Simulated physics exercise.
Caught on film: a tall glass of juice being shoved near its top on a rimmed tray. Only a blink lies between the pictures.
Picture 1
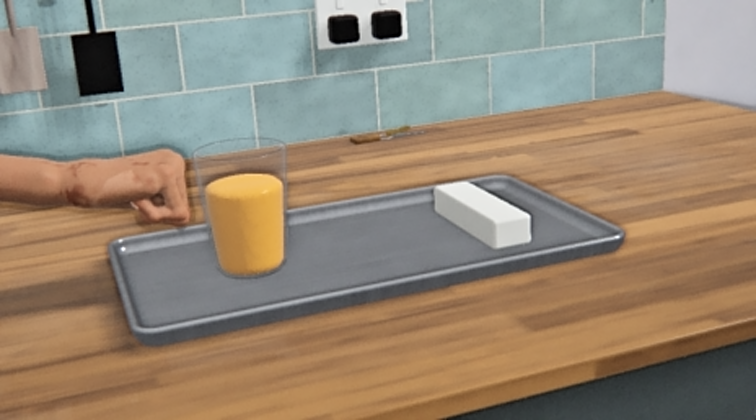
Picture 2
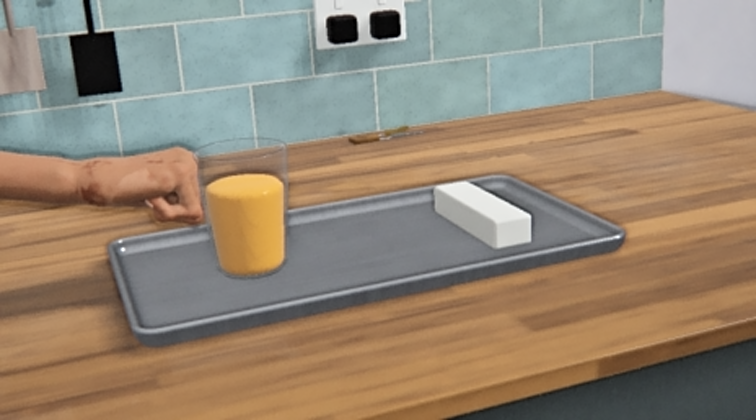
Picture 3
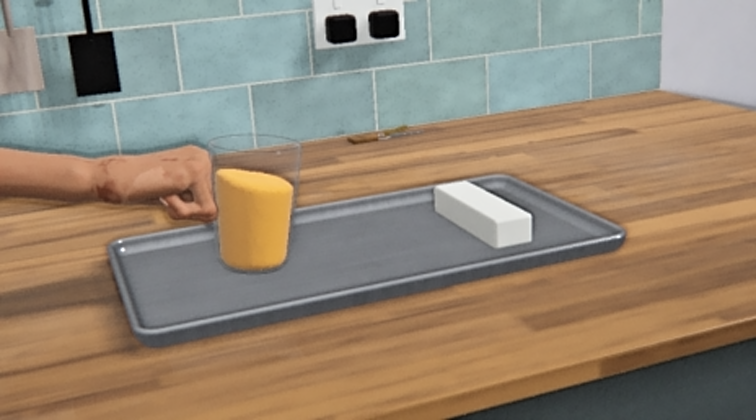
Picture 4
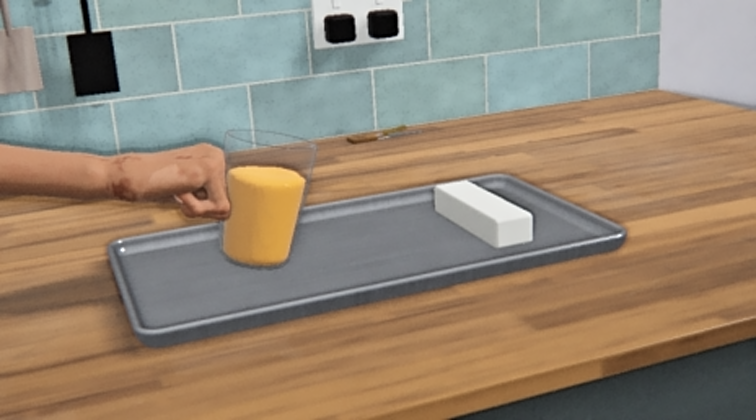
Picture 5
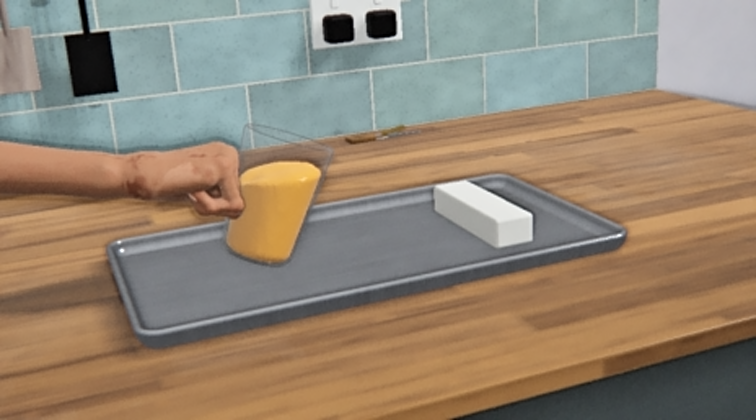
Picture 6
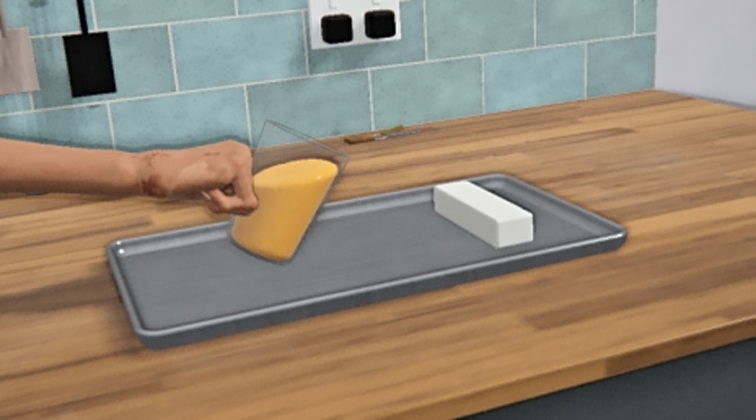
A glass of orange juice stands toward the left of a rimmed grey tray on a wooden kitchen counter, seen from slightly above against pale blue-green tiles. A white block sits on the tray's right side, while dark and pale utensils and a socket hang behind. A hand reaching from the left pushes the glass near its top, sliding it slightly right, then tilting it steadily rightward as the juice shifts inside.
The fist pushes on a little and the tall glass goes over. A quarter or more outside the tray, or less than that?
In the end under a quarter gets off the tray.
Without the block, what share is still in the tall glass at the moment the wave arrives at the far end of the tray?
Near 50 %.
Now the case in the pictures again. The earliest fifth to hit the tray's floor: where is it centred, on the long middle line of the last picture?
Close to (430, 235).
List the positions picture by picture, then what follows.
In the first picture, it leans 0°; its right rim is at (282, 145); the juice meets the walls at (204, 190) and (279, 178); the tray's far rim is at (559, 202); a block is fixed to the tray further along.
In the second picture, it leans 0°; its right rim is at (283, 145); the juice meets the walls at (204, 190) and (279, 178).
In the third picture, it leans 7°; its right rim is at (298, 145); the juice meets the walls at (214, 172) and (289, 181).
In the fourth picture, it leans 14°; its right rim is at (313, 146); the juice meets the walls at (227, 172) and (302, 174).
In the fifth picture, it leans 22°; its right rim is at (329, 150); the juice meets the walls at (237, 184) and (317, 164).
In the sixth picture, it leans 30°; its right rim is at (344, 156); the juice meets the walls at (247, 186) and (335, 161).
A moment on, the tall glass lies on its side and 100 per cent is in the glass, 0 on the tray and 0 above or beyond its rim.
Next, the tall glass lies on its side and 56 per cent is in the glass, 27 on the tray and 17 above or beyond its rim.
Then the tall glass lies on its side and 31 per cent is in the glass, 37 on the tray and 32 above or beyond its rim.
Later the tall glass lies on its side and 16 per cent is in the glass, 69 on the tray and 15 above or beyond its rim.
At rest 86 per cent is held by tray and glass, 14 is off the tray.
